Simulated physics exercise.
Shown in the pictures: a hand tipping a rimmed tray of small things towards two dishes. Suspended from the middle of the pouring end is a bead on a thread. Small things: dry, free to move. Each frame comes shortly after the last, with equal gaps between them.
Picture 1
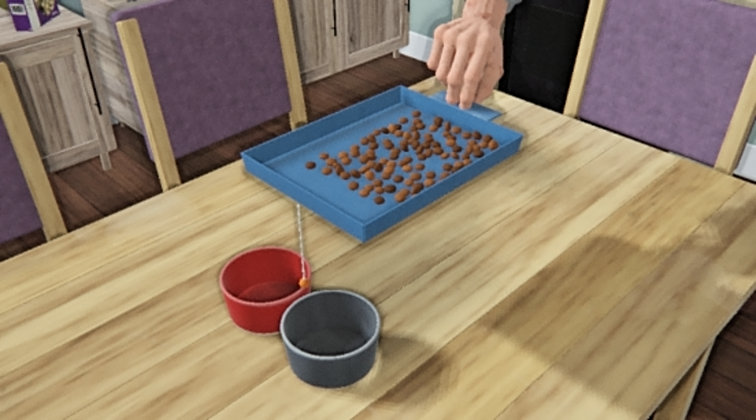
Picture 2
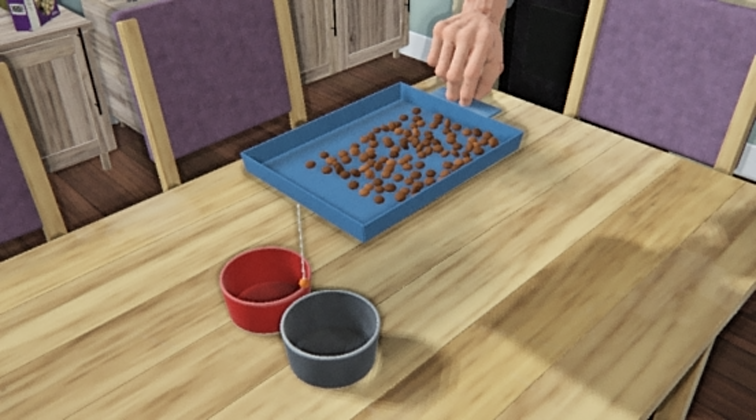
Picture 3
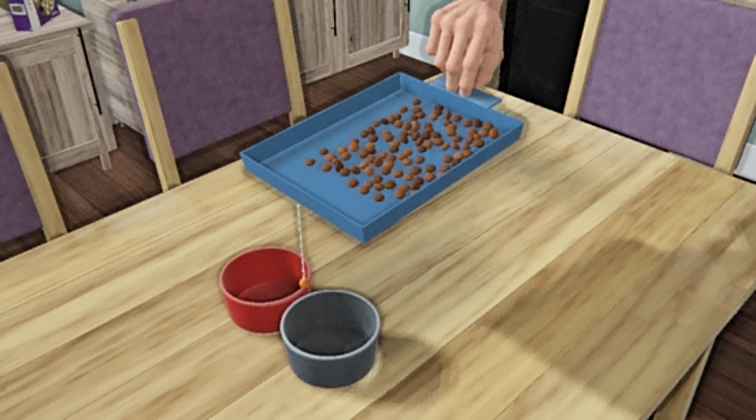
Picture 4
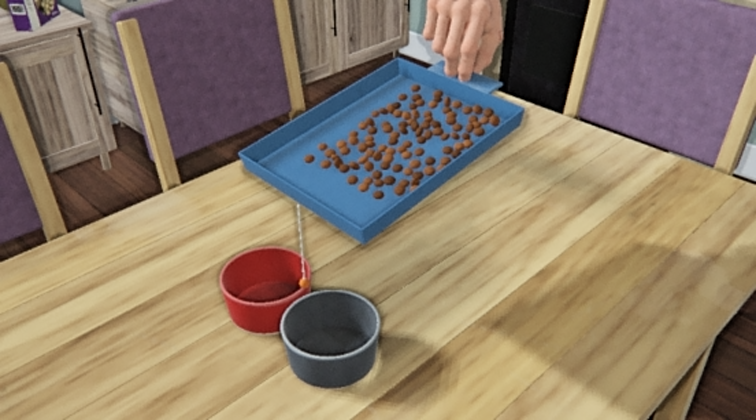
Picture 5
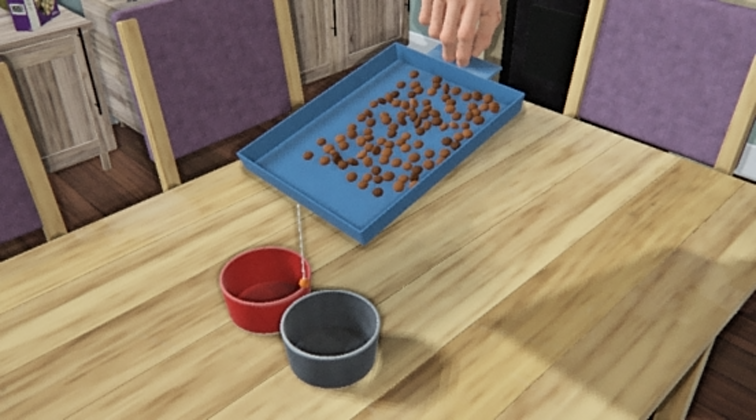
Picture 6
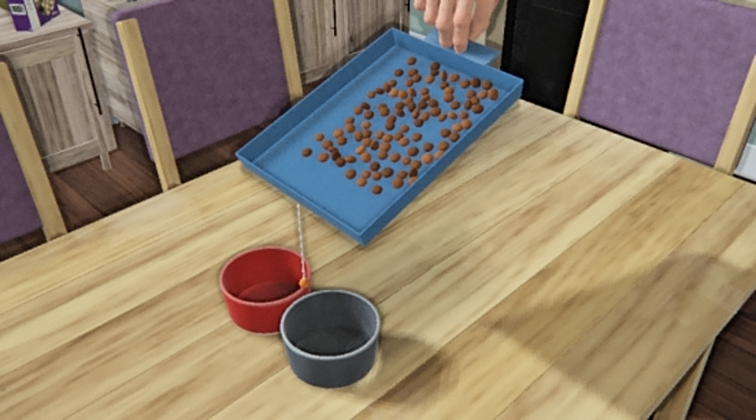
On a wooden table with purple chairs around it, a hand holds a blue rimmed tray of brown kibble level above a red dish and a gray dish, a bead hanging on a thread nearby. The hand then raises the tray's far end steadily, slanting it clearly towards the dishes while the kibble stays spread across it.
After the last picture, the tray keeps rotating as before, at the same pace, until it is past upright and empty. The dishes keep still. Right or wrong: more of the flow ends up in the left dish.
Wrong; more ends up in the right dish.
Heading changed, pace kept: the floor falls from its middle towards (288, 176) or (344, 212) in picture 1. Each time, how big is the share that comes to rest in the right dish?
In turn some 0 and 80 per cent.
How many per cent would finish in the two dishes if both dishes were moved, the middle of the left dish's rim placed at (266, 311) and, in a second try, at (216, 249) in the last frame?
Roughly 90 % and then 20 %.
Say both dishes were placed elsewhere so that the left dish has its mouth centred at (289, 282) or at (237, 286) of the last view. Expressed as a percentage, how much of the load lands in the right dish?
About 40% on the first try and 70% on the second.
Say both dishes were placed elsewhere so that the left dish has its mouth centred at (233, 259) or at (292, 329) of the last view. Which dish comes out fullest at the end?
Well, the first try goes to the rightward dish and the second to the leftward dish.
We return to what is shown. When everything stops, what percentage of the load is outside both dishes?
50 per cent.
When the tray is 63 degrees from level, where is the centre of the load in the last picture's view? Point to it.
Somewhere about pixel (326, 202).
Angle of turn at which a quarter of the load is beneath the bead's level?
I'd put it at about 95 degrees.
Shortly afterwards, tray tipped steeply; the whole lot on the tray.
Next, tray tipped past a quarter turn; near two thirds on the tray; a little in the right dish; a little outside both; a little in the air.
Some moments later, tray tipped past a quarter turn; near half in the right dish; only a few in the left dish; near half outside both.
In the end, tray tipped past a quarter turn; near half in the right dish; only a few in the left dish; near half outside both.
